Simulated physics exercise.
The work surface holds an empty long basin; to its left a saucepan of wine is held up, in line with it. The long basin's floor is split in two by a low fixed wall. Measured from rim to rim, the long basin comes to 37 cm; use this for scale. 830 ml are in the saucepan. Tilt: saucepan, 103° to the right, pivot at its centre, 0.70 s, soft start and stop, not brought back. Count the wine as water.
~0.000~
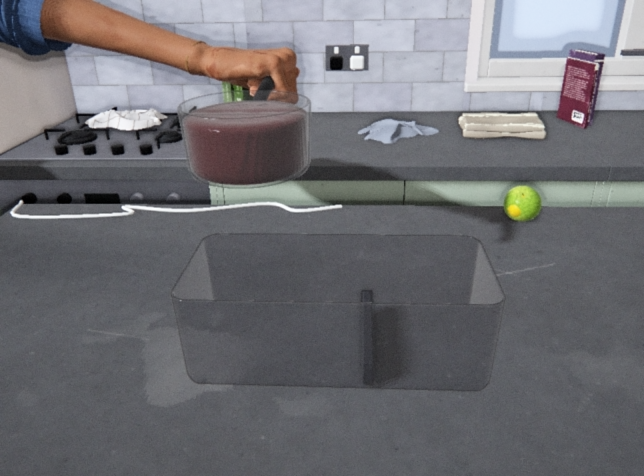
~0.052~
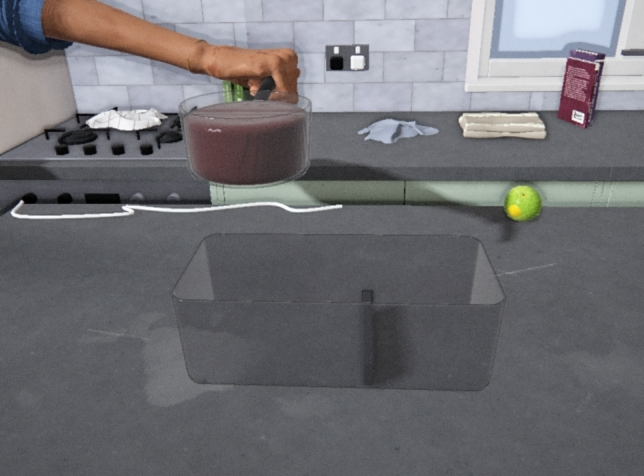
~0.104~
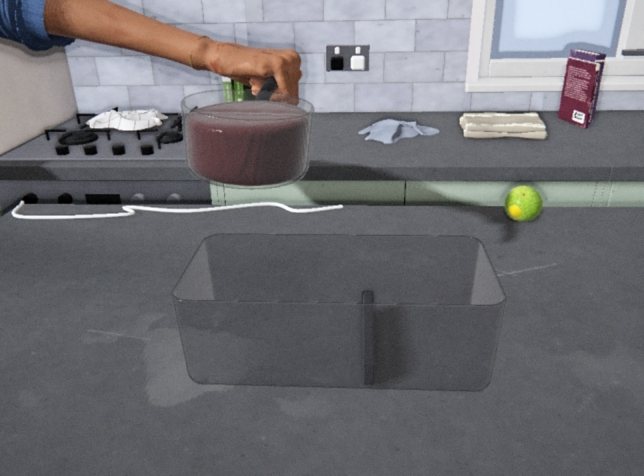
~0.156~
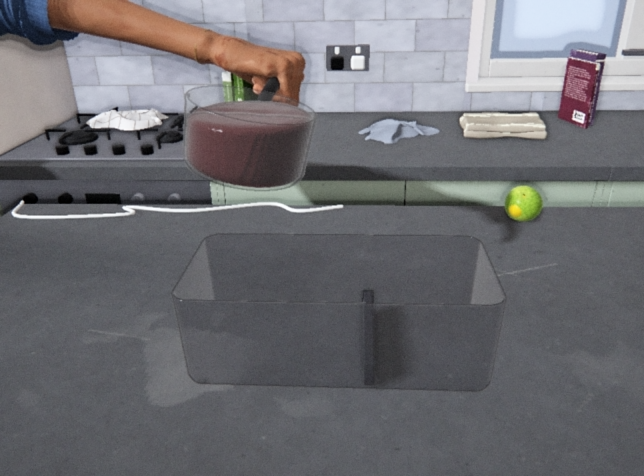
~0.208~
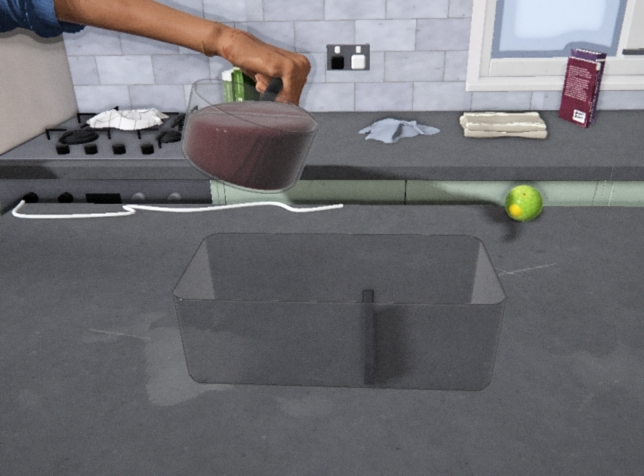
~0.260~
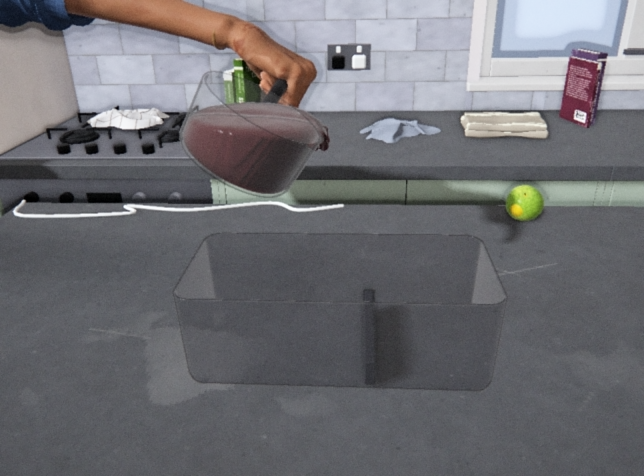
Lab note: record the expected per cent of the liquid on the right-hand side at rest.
Expected right-hand share: 54 per cent.
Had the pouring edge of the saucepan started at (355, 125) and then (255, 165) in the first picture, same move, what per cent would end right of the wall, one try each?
About 80 %, then about 20 %.
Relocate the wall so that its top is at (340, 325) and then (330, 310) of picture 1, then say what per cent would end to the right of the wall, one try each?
I'd put it at about 75 per cent for the first and about 90 per cent for the second.
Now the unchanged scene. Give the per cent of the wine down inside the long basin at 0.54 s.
Roughly 26 percent.
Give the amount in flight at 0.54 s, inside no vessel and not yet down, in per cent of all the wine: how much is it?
Roughly 44 %.
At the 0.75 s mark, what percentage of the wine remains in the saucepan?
Close to 6 percent of the whole amount.
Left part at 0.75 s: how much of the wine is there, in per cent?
Roughly 30 percent.
After 0.54 s the tilt is 91° and 30 per cent is still to pour, 5 is left of the wall and 22 right of it.
After 0.75 s the tilt is 103° and 6 per cent is still to pour, 31 is left of the wall and 55 right of it.
After 0.96 s the tilt is 103° and 1 per cent is still to pour, 42 is left of the wall and 54 right of it.
After 1.20 s the tilt is 103° and 0 per cent is still to pour, 44 is left of the wall and 54 right of it.
In the end 45 per cent lies left of the wall, 54 right of it and 1 outside.
